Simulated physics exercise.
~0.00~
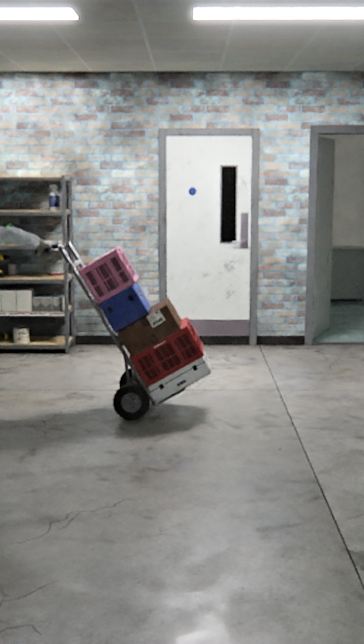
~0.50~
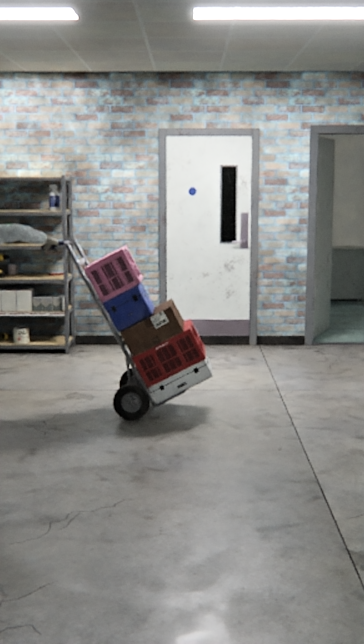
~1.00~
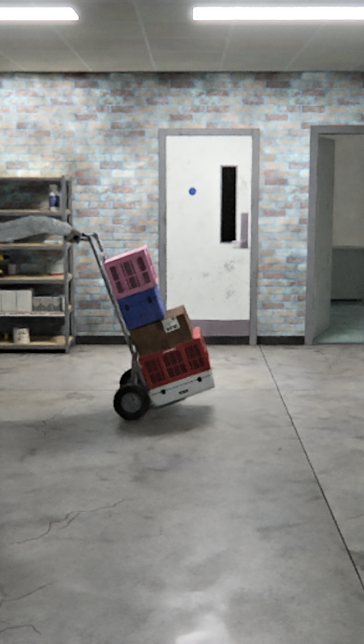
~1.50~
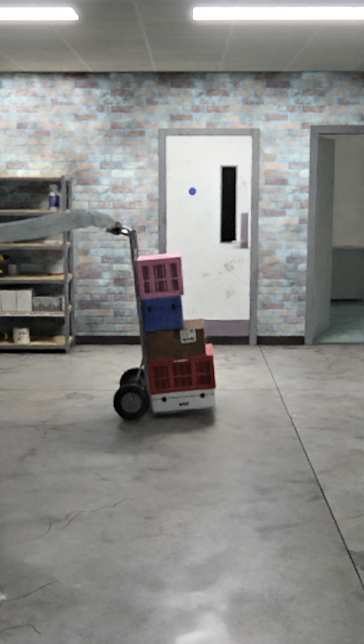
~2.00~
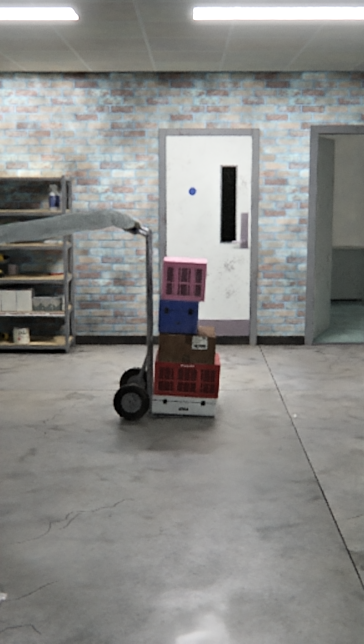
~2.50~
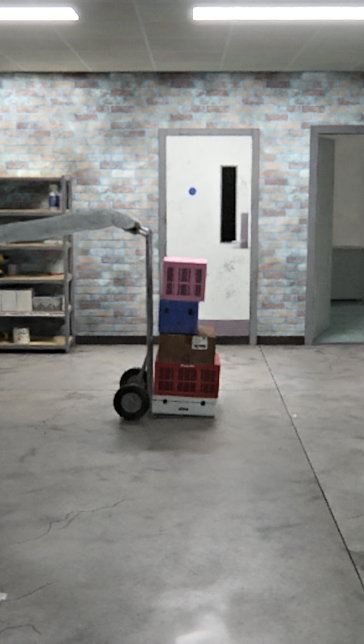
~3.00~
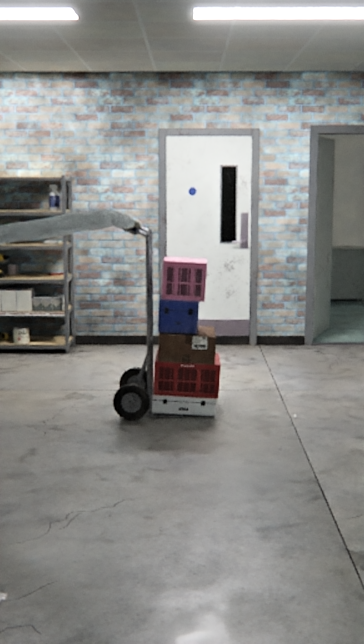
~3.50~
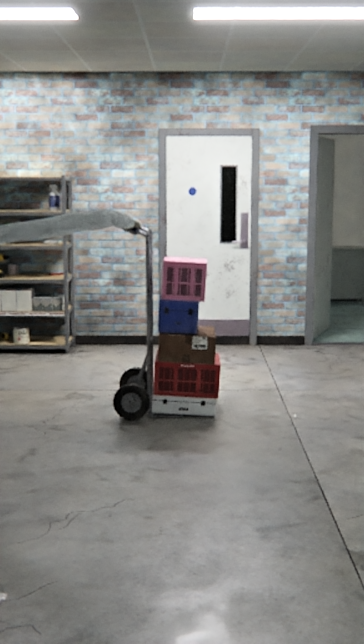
A sack truck stacked with five boxes and crates leans back toward the left in a storeroom, seen from the side by a still camera. From the bottom up, the load is a white box, a red crate, a brown parcel, a blue box and a pink crate. Behind are shelves, a pale brick wall, a white door and an open doorway. A grey-sleeved arm at the left pushes the handle, and the truck swings upright to the right, gathering speed. It stops with its plate on the floor and stands still, the whole stack in place and the arm still at the handle.
